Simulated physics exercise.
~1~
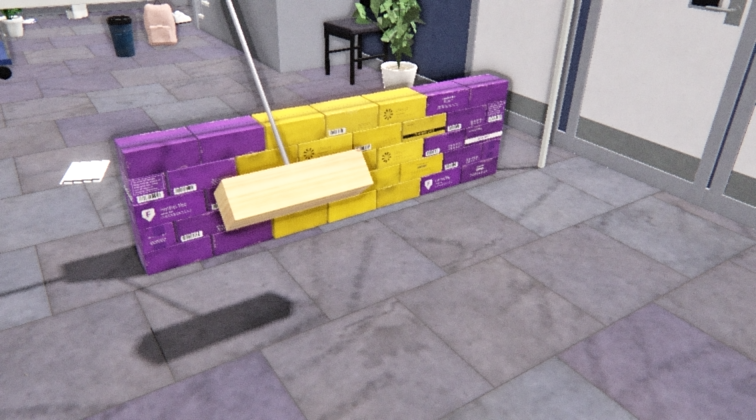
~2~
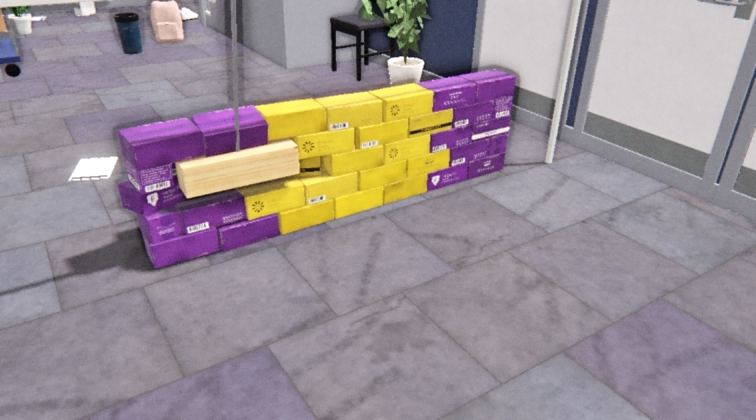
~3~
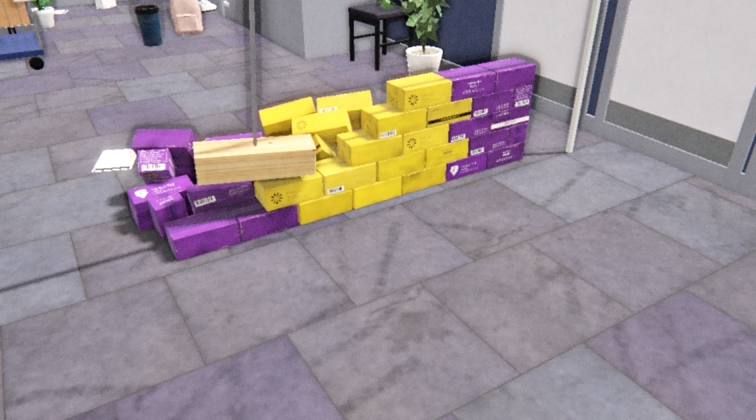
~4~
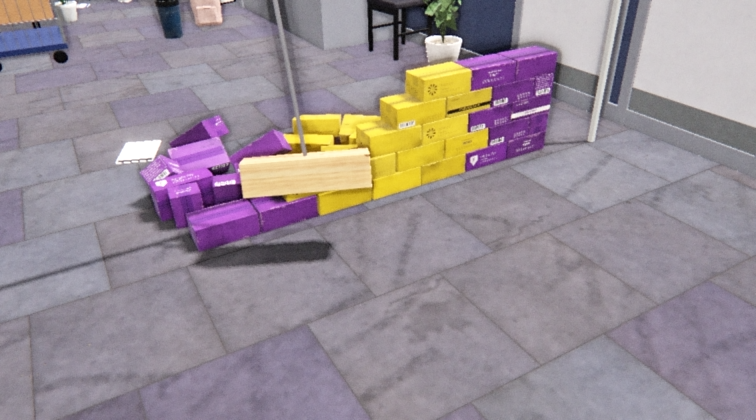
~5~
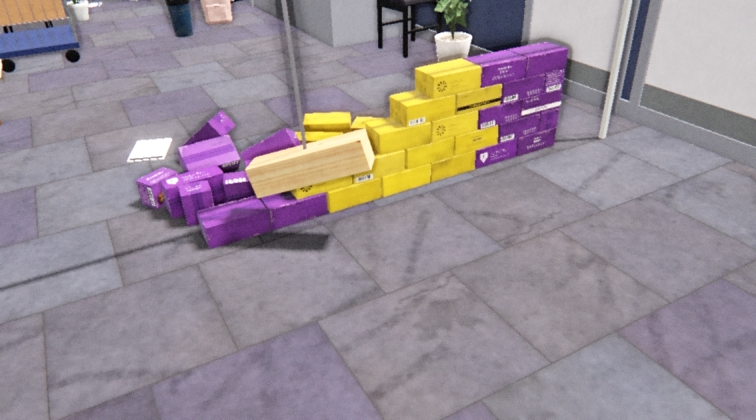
A swinging wooden beam knocks down the wall's left side, leaving the right side standing.
